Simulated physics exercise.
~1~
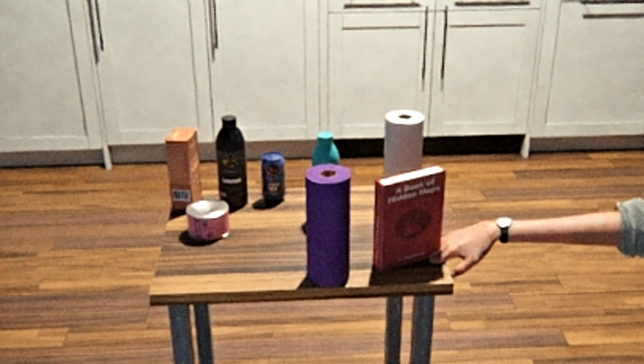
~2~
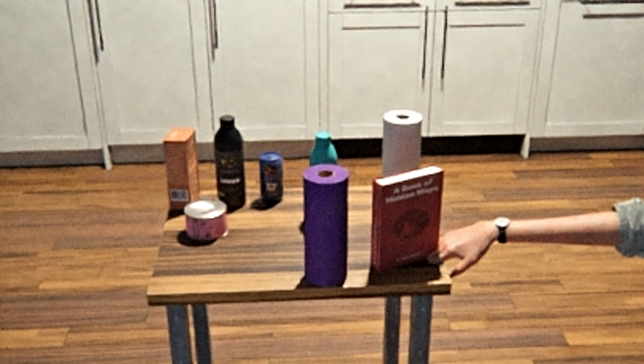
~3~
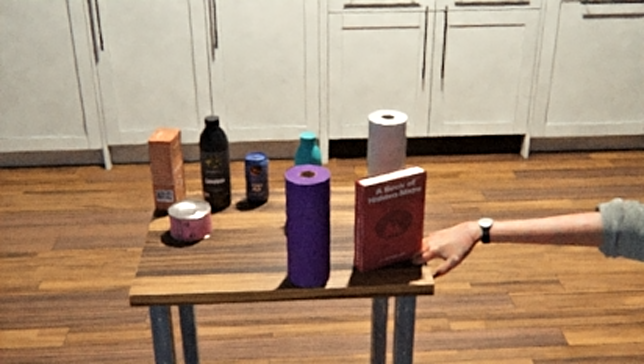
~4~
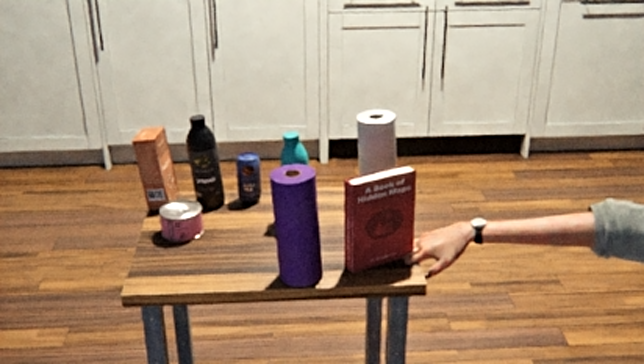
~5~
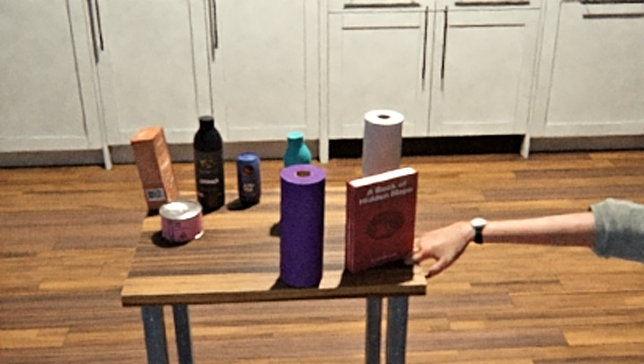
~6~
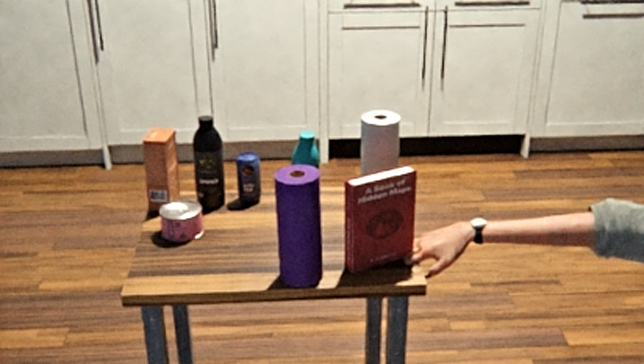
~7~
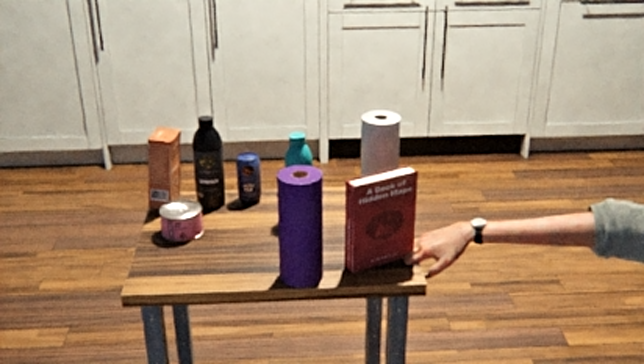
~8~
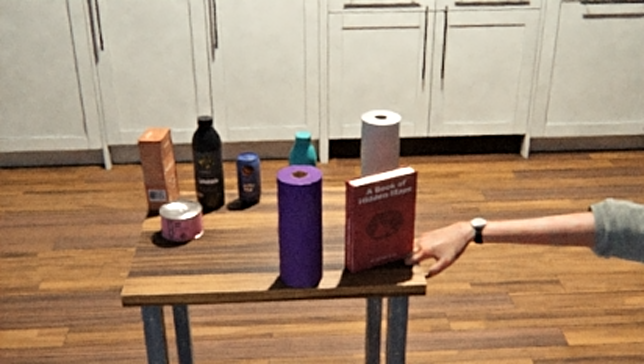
To begin with, a hand reaches in from the right and rests at the edge of a small wooden-topped table holding a red book, purple and white rolls, bottles, a blue can, an orange carton and a pink tub. The table then slides a short way to the left, carrying everything with it. As it comes to a stop, the orange carton tips and some of the bottles rock slightly. The carton settles upright again while the turquoise bottle still wobbles a little. In the end all eight items stand on the table, the red book still in its place.
